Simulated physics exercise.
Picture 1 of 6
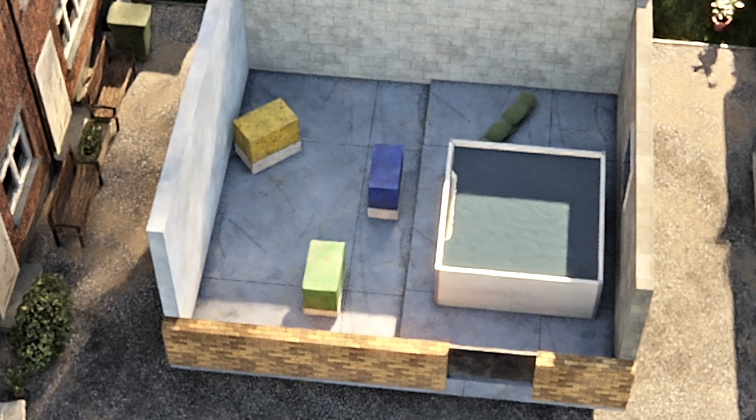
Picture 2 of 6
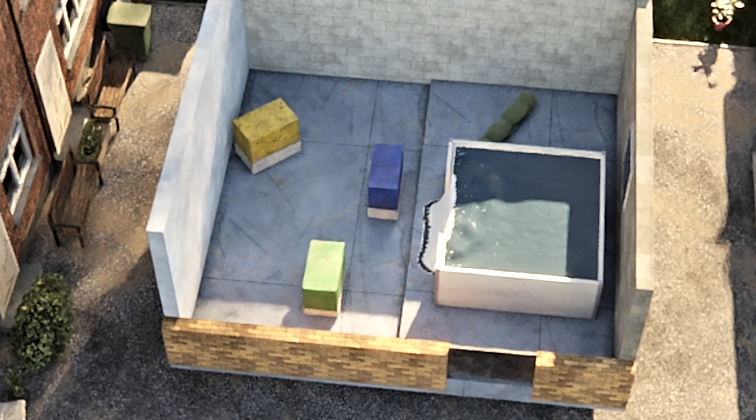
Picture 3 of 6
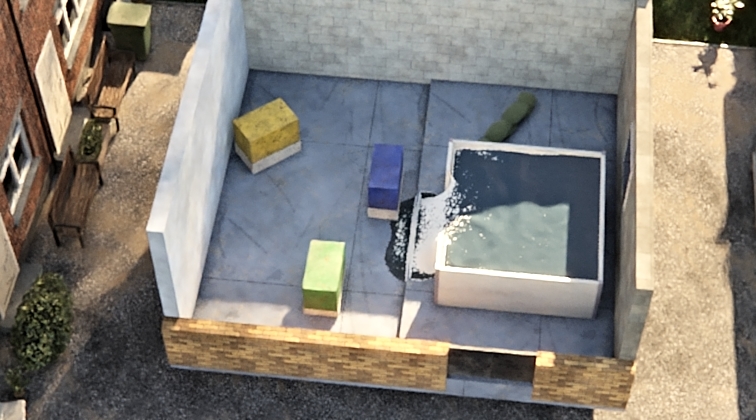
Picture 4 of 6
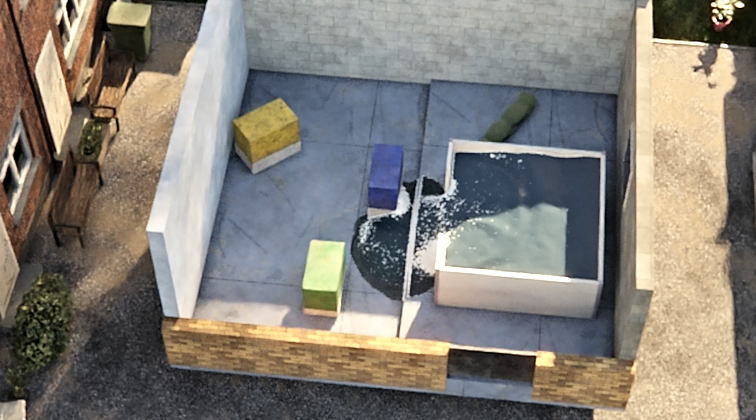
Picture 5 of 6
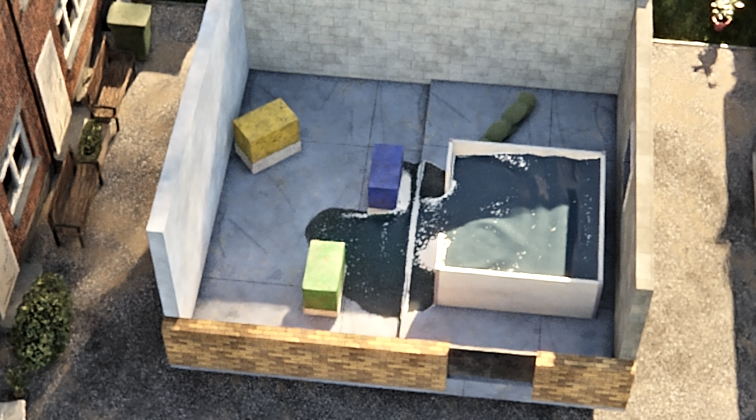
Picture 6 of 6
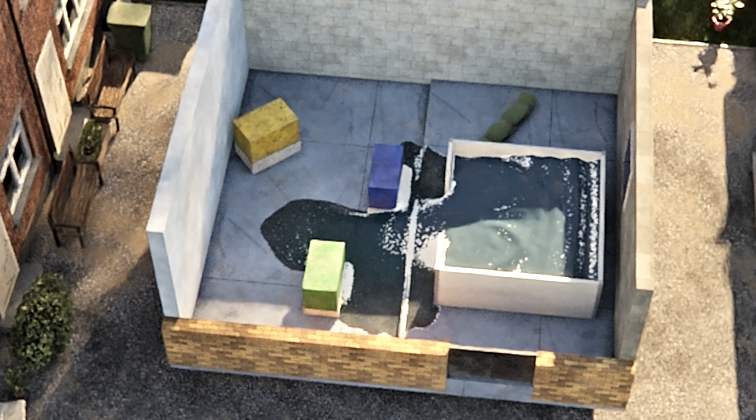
In a walled yard, water bursts from a tank's left side and spreads left between crates.
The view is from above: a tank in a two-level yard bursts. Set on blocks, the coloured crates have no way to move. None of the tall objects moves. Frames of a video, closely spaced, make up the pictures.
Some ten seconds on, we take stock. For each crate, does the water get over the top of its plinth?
Blue crate: Reached; yellow crate: Reached; green crate: Reached.
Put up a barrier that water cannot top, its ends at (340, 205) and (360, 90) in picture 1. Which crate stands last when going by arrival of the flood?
That would be the yellow-painted one.
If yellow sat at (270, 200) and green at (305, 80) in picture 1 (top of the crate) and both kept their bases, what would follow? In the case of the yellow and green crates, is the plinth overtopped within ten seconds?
As I see it - yellow crate gets submerged, green crate gets submerged.
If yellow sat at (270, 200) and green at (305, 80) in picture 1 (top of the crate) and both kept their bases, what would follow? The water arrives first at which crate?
Answer: The one in blue.
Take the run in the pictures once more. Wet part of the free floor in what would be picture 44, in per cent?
Some 85 per cent.
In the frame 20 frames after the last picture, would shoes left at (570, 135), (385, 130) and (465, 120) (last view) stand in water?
Status per point, in sequence: Unwetted, then waterlogged, then waterlogged.
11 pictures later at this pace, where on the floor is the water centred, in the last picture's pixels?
Around pixel (433, 236) of the last picture.
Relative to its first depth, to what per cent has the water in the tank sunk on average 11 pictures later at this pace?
Close to 58 %.
A moment on, water covers 35 % of the floor; the blue crate water round its plinth, the yellow crate water round its plinth, the green crate water round its plinth.
Next, water covers 55 % of the floor; the blue crate water round its plinth, the yellow crate water round its plinth, the green crate water round its plinth.
Then, water covers 80 % of the floor; the blue crate water round its plinth, the yellow crate water round its plinth, the green crate water round its plinth.
Later, water covers 85 % of the floor; the blue crate water round its plinth, the yellow crate water round its plinth, the green crate water round its plinth.
In the end, water covers 100 % of the floor; the blue crate was topped, the yellow crate was topped, the green crate was topped.
